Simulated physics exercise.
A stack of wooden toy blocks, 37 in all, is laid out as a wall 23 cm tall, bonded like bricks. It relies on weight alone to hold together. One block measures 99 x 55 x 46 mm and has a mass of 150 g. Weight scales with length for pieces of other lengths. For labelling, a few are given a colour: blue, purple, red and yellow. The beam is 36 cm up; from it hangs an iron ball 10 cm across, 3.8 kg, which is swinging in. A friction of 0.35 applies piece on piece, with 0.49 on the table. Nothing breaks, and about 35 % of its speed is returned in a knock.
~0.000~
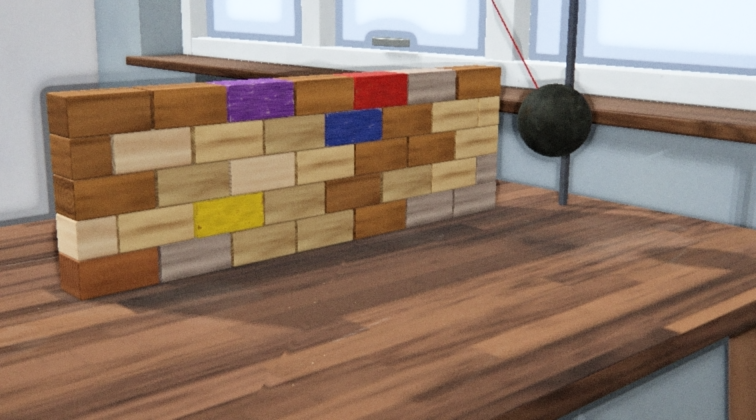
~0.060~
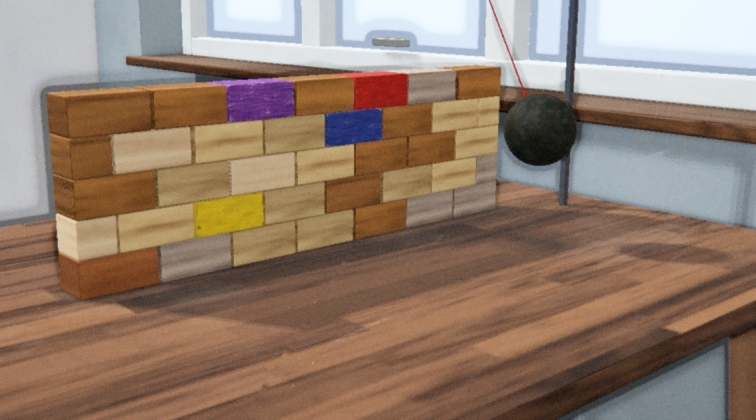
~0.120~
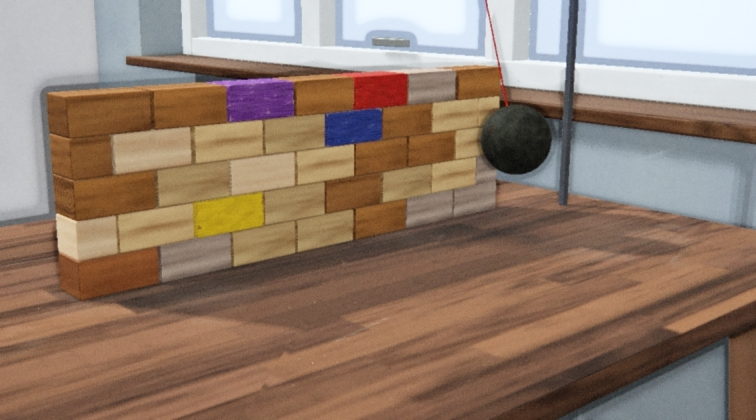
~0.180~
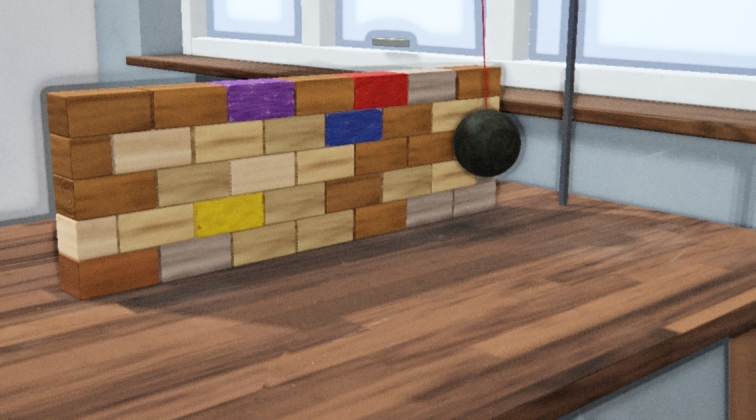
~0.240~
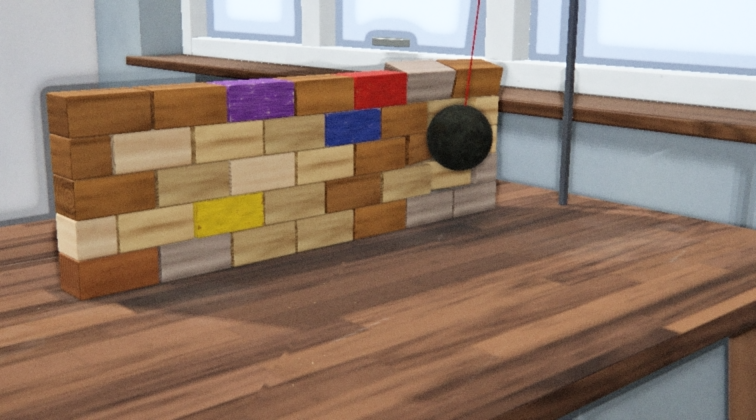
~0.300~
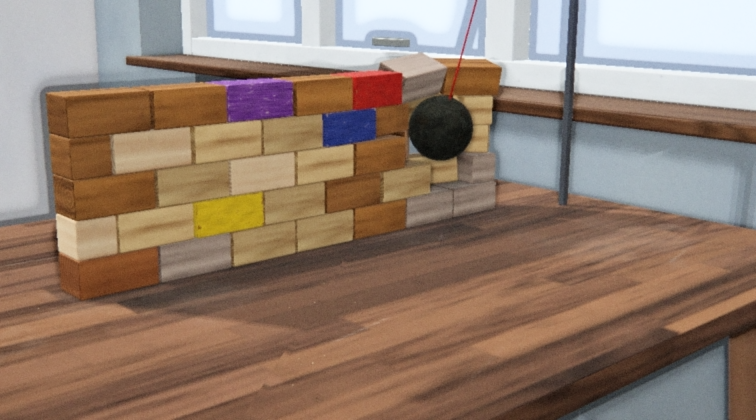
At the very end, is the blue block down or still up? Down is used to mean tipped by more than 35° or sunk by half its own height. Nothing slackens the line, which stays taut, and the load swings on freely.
At the very end the blue block is still up.
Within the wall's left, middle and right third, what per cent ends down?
From the left: 0, then 10, then 70 percent.
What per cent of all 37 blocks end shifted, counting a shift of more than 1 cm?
Displaced: 25 %.
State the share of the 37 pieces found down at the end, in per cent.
Roughly 25 percent.
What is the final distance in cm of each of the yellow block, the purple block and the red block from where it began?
Shift in cm - yellow: 0; purple: 0; red: 24.
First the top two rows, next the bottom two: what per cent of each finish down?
From above it's 40%, from below it's 10%.
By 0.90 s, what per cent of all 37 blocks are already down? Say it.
It's 25 percent at that point.
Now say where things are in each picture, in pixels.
In the first frame (each place is the centre of the face we see best), ball (562, 107) line 37° before plumb; blue block (356, 127); red block (383, 92); yellow block (232, 215); all as stacked.
In the second frame, ball (548, 119) line 30° before plumb; blue block (356, 127).
In the third frame, ball (525, 135) line 19° before plumb; blue block (356, 127).
In the fourth frame, ball (495, 147) line 5° before plumb; blue block (356, 127).
In the fifth frame, ball (467, 147) line 8° past plumb; blue block (355, 127); steepest lean 15°, the block at (431, 87); 7 have shifted.
In the sixth frame, ball (447, 142) line 19° past plumb; blue block (353, 127) moved 7 mm; red block (380, 91) moved 6 mm; purple block (262, 102); steepest lean 24°, the block at (424, 86); 11 have shifted.
By 0.50 s, line 28° past plumb; 8 of the 37 blocks down; blue block moved 7 mm; red block tilted 8°.
By 0.90 s, line 29° before plumb; 9 of the 37 blocks down; blue block moved 7 mm; red block tilted 63°, 12 cm lower.
When it is over (1.8 s), line 20° before plumb; 9 of the 37 blocks down; blue block moved 7 mm; red block on its side; purple block unmoved. In pixels of the last frame, middles, blue block near (339, 125), red block near (250, 214).
